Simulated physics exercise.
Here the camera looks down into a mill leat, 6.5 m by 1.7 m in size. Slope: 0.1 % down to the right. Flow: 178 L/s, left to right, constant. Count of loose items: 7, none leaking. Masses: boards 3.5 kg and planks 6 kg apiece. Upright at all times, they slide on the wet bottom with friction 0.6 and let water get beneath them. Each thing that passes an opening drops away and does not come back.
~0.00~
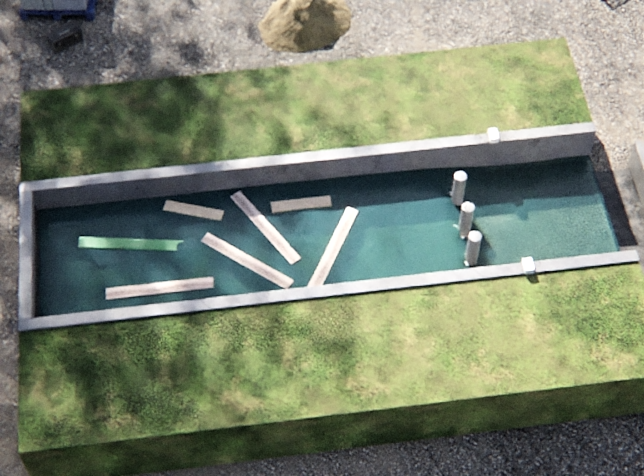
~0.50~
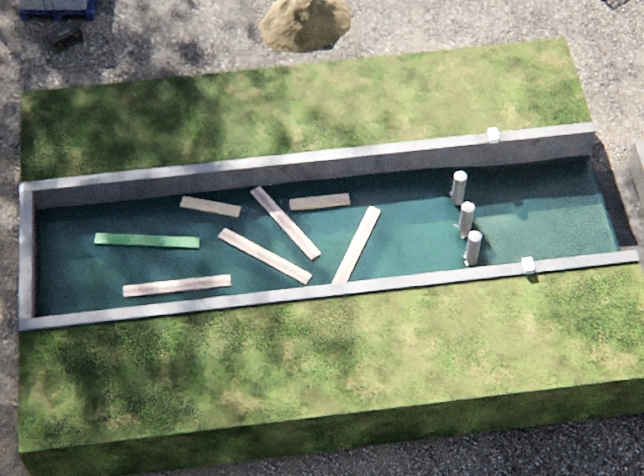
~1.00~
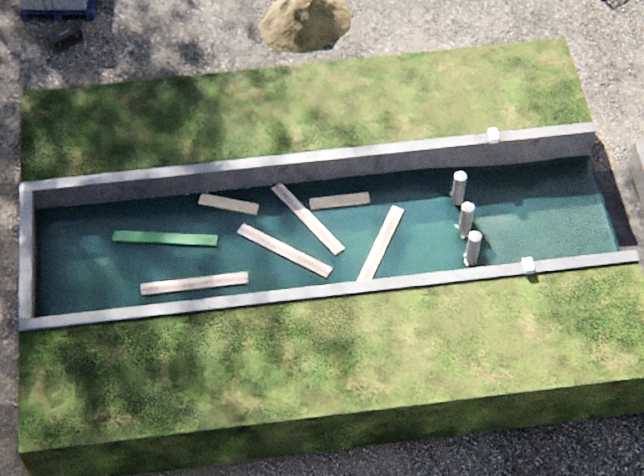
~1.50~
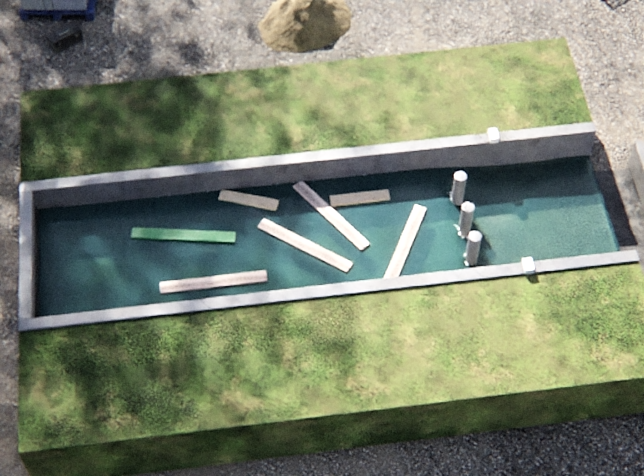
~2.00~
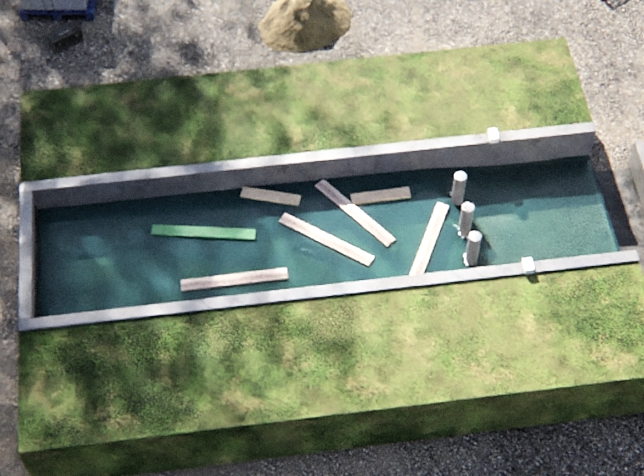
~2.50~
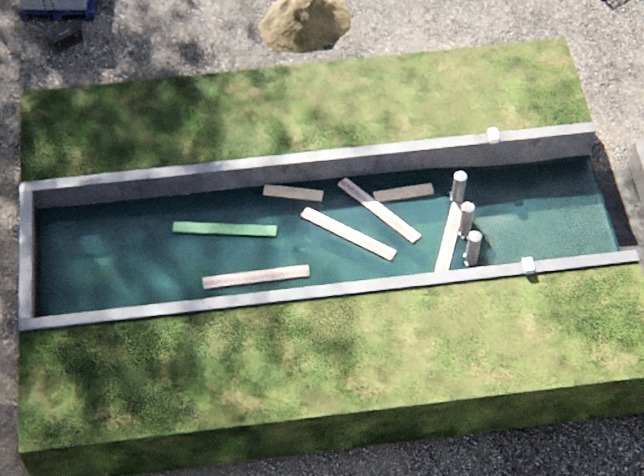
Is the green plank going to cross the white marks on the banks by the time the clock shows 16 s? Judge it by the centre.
Note: Green plank remains behind.
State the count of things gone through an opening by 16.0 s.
By that moment the number is 1.
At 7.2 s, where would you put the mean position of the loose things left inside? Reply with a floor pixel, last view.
Around (392, 232).
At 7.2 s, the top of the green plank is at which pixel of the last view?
Roughly at (377, 221).
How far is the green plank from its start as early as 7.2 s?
300 cm, give or take.
After 3.5 s the green plank is near (269, 222), 1.6 m from its start, afloat; 0 of 7 are over the mark; 7 afloat.
After 7.2 s the green plank is near (377, 221), 2.9 m from its start, afloat; 1 of 7 are over the mark; 6 afloat.
After 12.0 s the green plank is near (382, 223), 2.9 m from its start, afloat; 1 of 7 are over the mark; 6 afloat.
After 16.0 s the green plank is near (382, 223), 2.9 m from its start, afloat; 1 of 7 are over the mark; 6 afloat.
